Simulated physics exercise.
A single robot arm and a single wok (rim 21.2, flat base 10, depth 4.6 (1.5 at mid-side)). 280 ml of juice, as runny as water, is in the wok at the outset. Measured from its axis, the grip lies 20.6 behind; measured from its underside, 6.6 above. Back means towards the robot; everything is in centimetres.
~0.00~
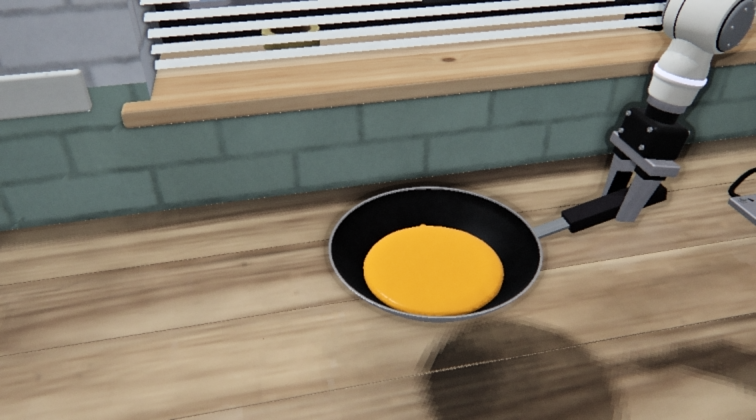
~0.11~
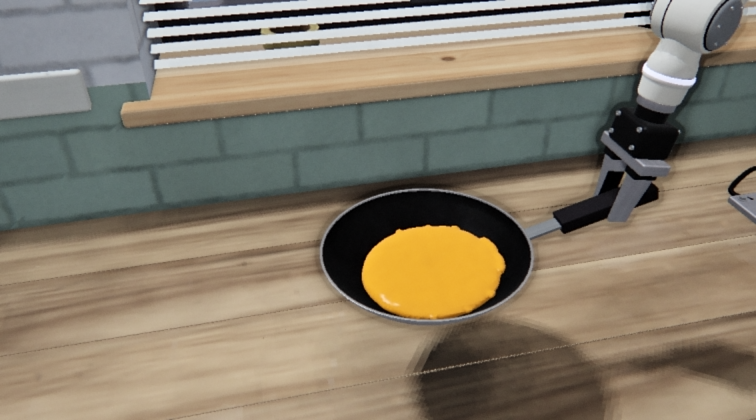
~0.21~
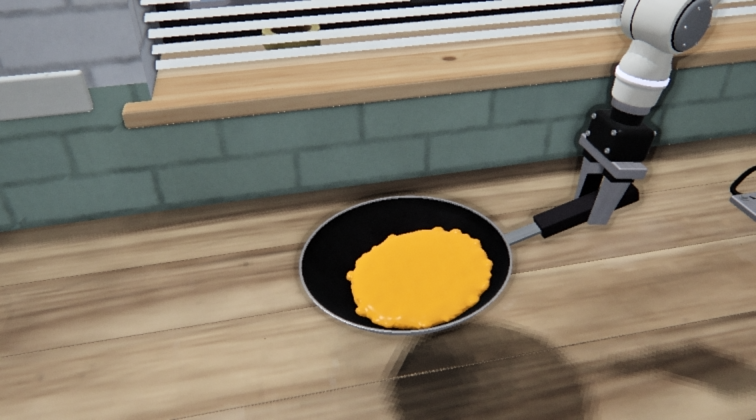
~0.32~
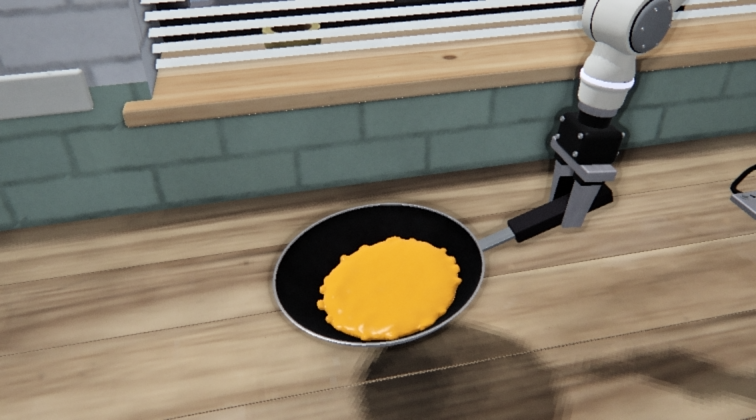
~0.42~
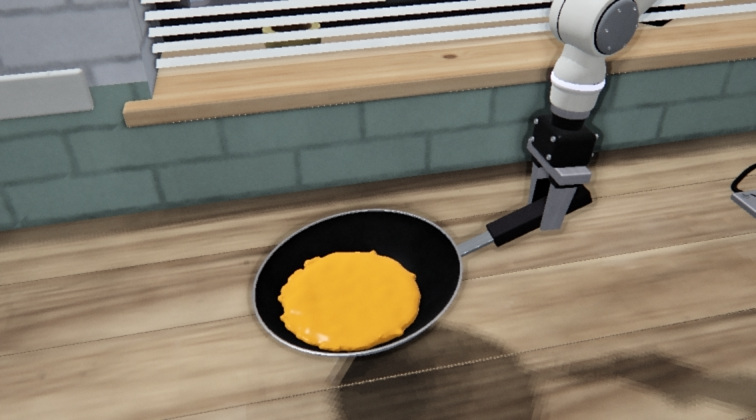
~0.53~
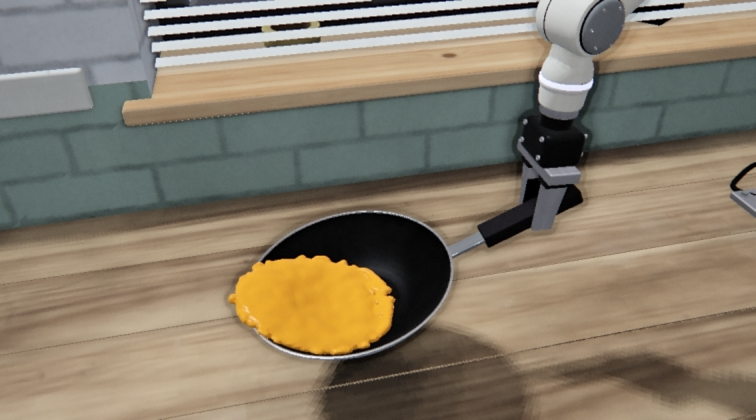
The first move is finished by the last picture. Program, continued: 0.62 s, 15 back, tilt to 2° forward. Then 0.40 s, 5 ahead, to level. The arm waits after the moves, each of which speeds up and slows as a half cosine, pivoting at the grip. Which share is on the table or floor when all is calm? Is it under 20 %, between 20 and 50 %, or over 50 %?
Between 20 and 50 %.
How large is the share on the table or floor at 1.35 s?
The share is close to 25 percent.
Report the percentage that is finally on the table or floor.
It comes to about 30 percent.
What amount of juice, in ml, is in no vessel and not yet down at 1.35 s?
Estimate: Some 0 ml.
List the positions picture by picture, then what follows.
Wok middle at (433, 263), level; upper third of the juice around (434, 266), from x 365 to 505, top at y 225; 280 ml in the wok, in the first picture.
Wok middle at (425, 265), level; upper third of the juice around (448, 263), from x 365 to 500, top at y 225, in the second picture.
Wok middle at (405, 273), tilted 3° forward; upper third of the juice around (450, 264), from x 350 to 490, top at y 230, in the third picture.
Wok middle at (380, 283), tilted 5° forward; upper third of the juice around (421, 273), from x 320 to 460, top at y 240, in the fourth picture.
Wok middle at (360, 290), tilted 7° forward; upper third of the juice around (364, 292), from x 280 to 420, top at y 250, in the fifth picture.
Wok middle at (352, 292), tilted 8° forward; upper third of the juice around (275, 299), from x 235 to 395, top at y 260; 275 ml in the wok, 5 ml in the air or running down outside, in the sixth picture.
By 0.94 s, tilted 4° forward, liquid up to 14 above the table; 205 ml in the wok, 75 ml on the table or floor.
By 1.35 s, tilted 1° forward, liquid up to 14 above the table; 205 ml in the wok, 75 ml on the table or floor.
By 1.75 s, level, liquid up to 15 above the table; 200 ml in the wok, 75 ml on the table or floor.
By 2.55 s, level, liquid up to 14 above the table; 200 ml in the wok, 80 ml on the table or floor.
Final state, 200 ml in the wok, 80 ml on the table or floor. That is 28 % on the table or floor.
